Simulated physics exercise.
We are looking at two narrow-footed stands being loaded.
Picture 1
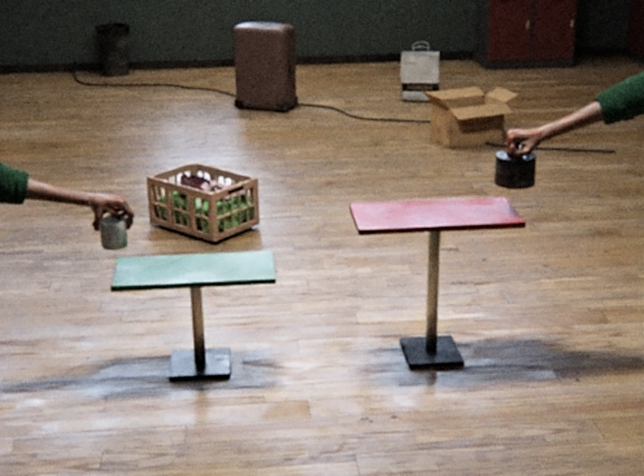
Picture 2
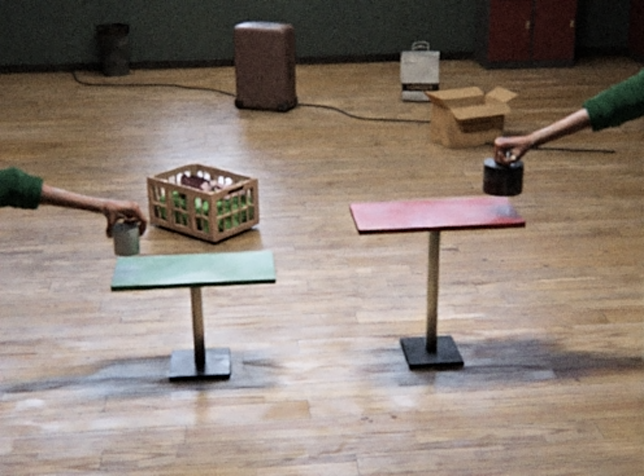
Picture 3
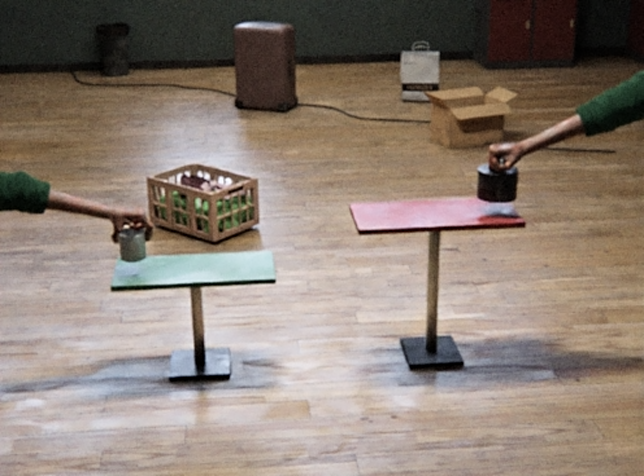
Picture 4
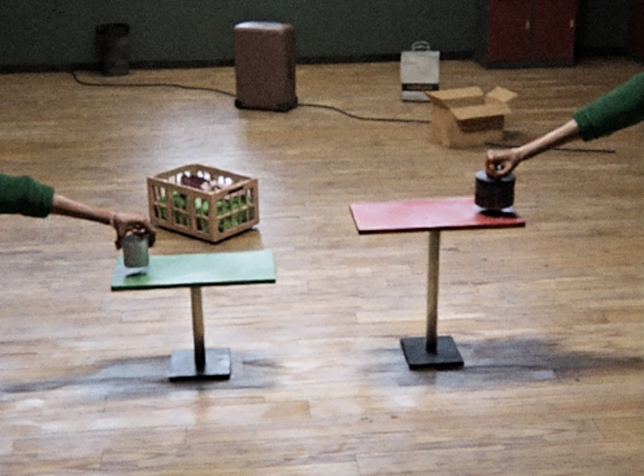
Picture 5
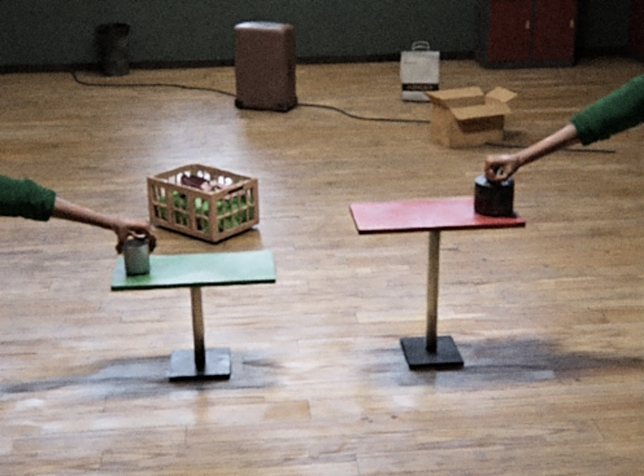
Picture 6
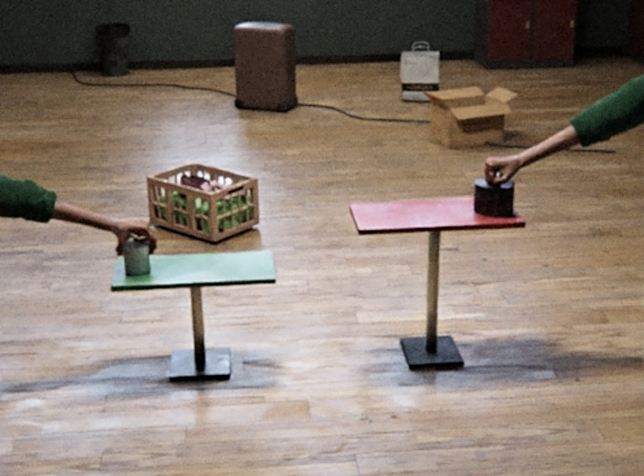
In a room with a wooden floor, two green-sleeved arms reached in from opposite sides, lowering a grey container onto the green stand's left end and a dark one onto the red stand's right end.
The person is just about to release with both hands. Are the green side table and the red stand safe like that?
The green side table stays put; the red stand keels over.
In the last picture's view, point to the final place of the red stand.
About (587, 278).
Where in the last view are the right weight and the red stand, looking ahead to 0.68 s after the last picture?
The first sits near (586, 245) and the second near (532, 226).
Then, 0.68 s after the last picture, green side table at rest near (195, 271); red stand tipped 38° from how it was near (532, 226).
At rest, the green side table keeps steady, near (195, 271); the red stand goes over, near (587, 278).
